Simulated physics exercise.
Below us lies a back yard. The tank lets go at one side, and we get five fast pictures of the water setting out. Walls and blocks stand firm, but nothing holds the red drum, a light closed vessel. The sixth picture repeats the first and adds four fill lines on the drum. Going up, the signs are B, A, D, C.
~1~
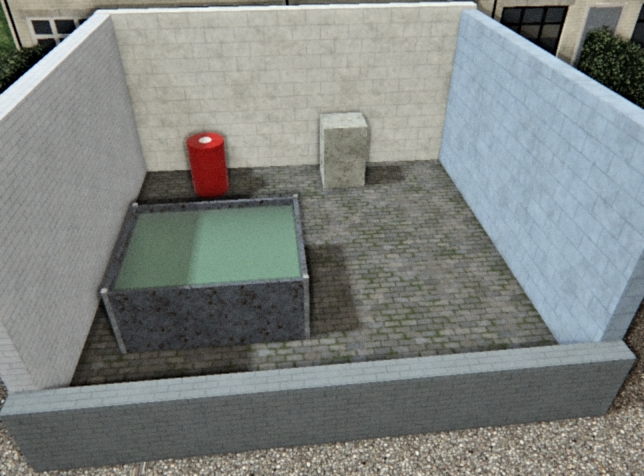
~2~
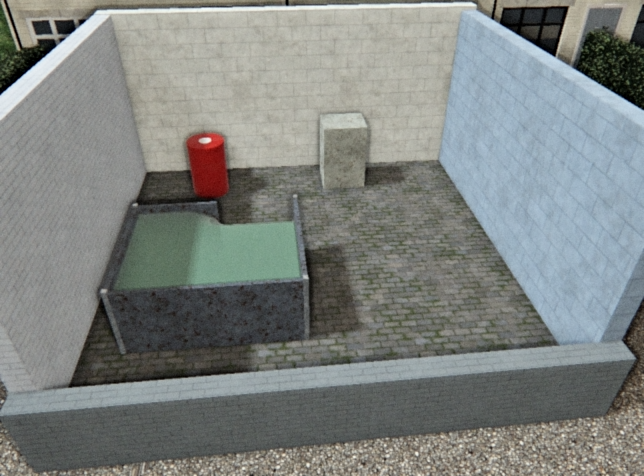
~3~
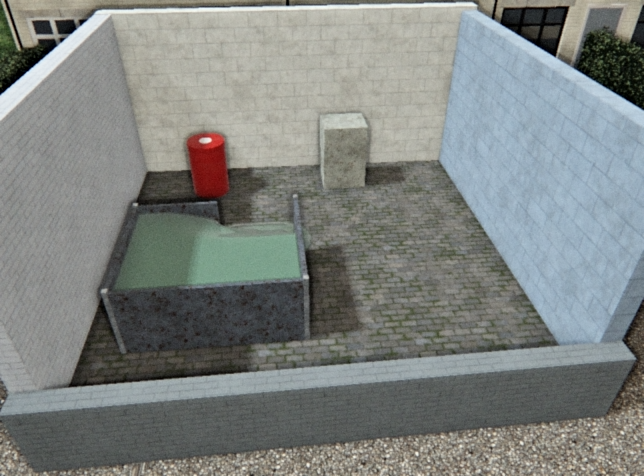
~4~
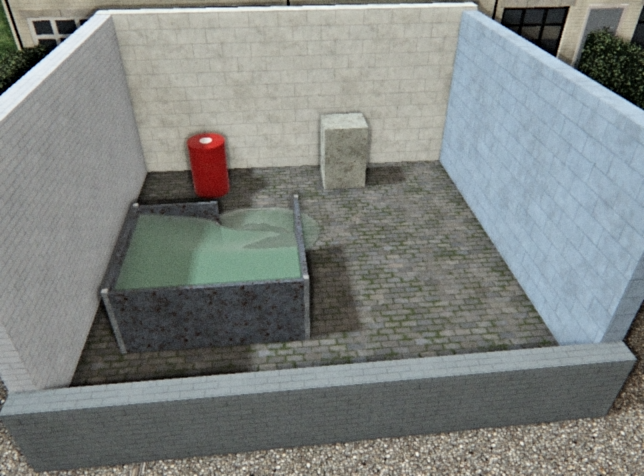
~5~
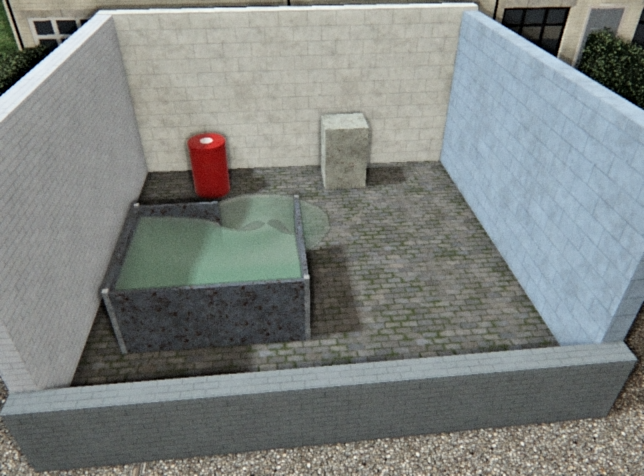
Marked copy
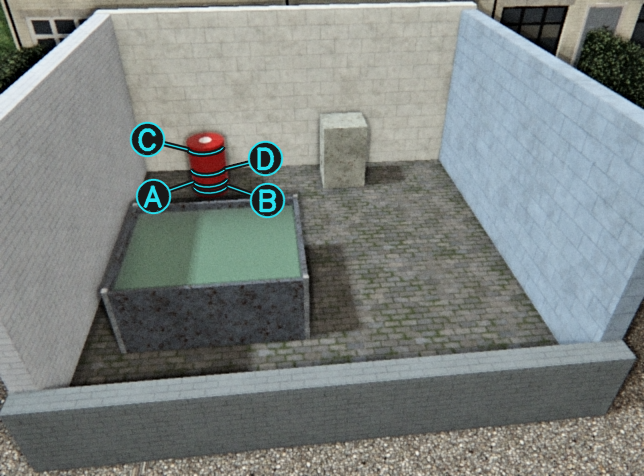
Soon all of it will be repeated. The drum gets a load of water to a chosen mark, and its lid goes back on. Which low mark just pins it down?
Use mark D.
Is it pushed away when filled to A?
Yes, it does.
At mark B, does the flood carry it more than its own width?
Yes, it does.
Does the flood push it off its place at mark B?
Yes.
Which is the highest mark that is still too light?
Here it is mark A.
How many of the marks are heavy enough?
Two of the four.
In cyan, A at (209, 186); B at (210, 193); C at (204, 154); D at (207, 175); from the bottom up B, A, D, C.
With A, it is pushed about its own width away.
With B, it is pushed about 3 times its own width away.
With C, it does not move.
With D, it does not move.
